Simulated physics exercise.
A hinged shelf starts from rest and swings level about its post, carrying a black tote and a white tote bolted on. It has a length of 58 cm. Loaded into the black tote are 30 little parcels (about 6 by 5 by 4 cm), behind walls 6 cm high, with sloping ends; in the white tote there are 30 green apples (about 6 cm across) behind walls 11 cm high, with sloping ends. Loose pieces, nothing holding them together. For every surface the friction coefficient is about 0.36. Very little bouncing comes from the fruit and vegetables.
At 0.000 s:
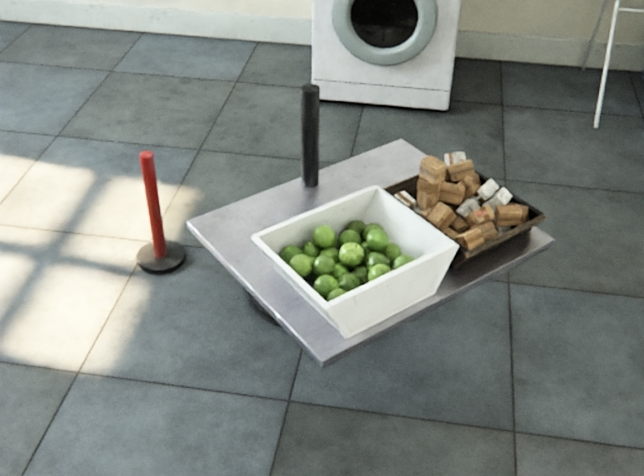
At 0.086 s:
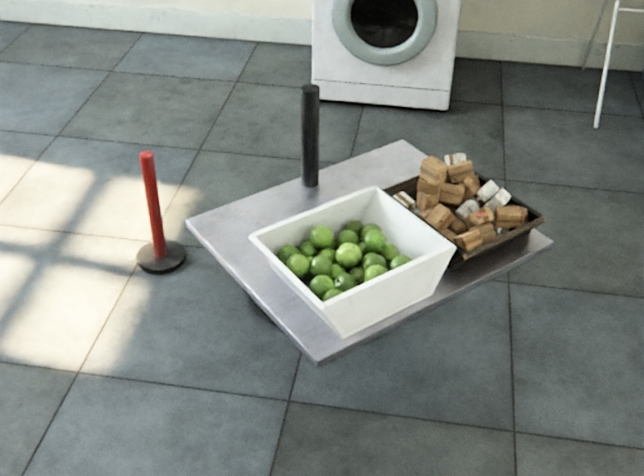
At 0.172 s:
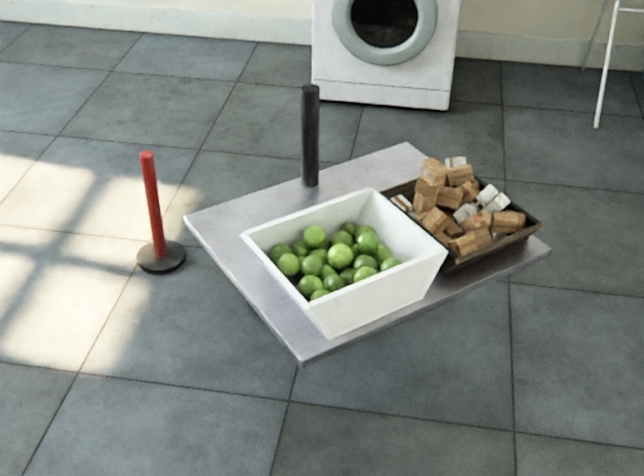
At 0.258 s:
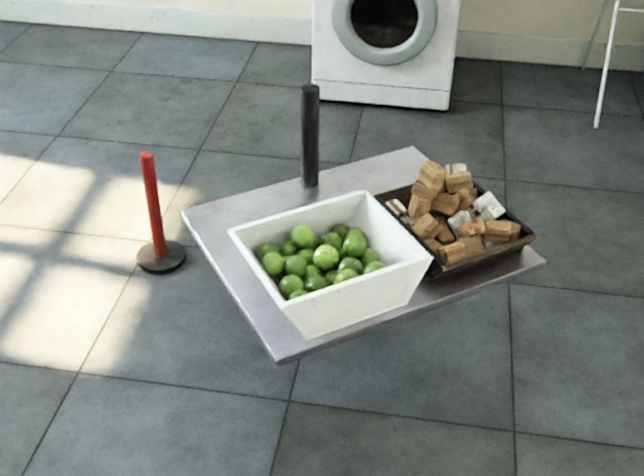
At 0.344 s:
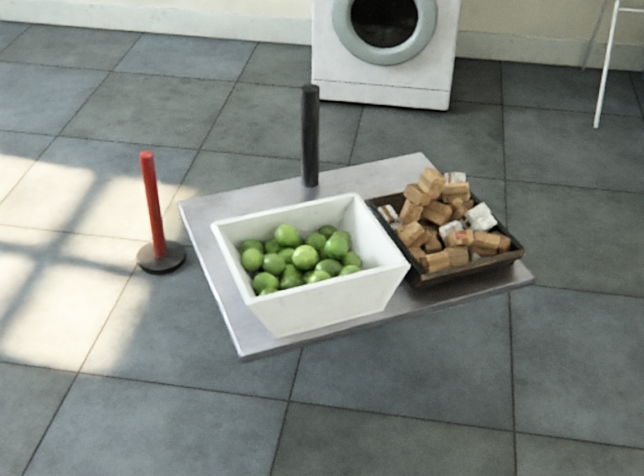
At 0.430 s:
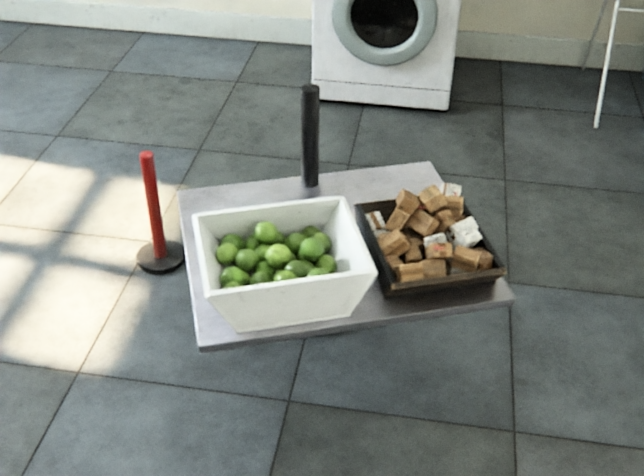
A gray shelf holding green apples and little parcels in two totes swings clockwise.
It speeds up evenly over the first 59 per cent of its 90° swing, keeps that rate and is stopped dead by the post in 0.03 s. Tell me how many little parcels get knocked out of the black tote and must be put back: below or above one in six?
Under a sixth.
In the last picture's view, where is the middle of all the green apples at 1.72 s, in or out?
Middle approx. (151, 186).
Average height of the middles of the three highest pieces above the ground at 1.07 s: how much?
Their middles sit some 52 cm up.
After 0.87 s, the shelf hits the red post.
After 0.95 s, black tote 30 in, 0 out and white tote 30 in, 0 out.
After 1.07 s, black tote 30 in, 0 out and white tote 30 in, 0 out.
After 1.29 s, black tote 30 in, 0 out and white tote 30 in, 0 out.
Final count (at 1.72 s), black tote 30 in, 0 out and white tote 30 in, 0 out. Asked share, 0 of 30, 0 per cent.
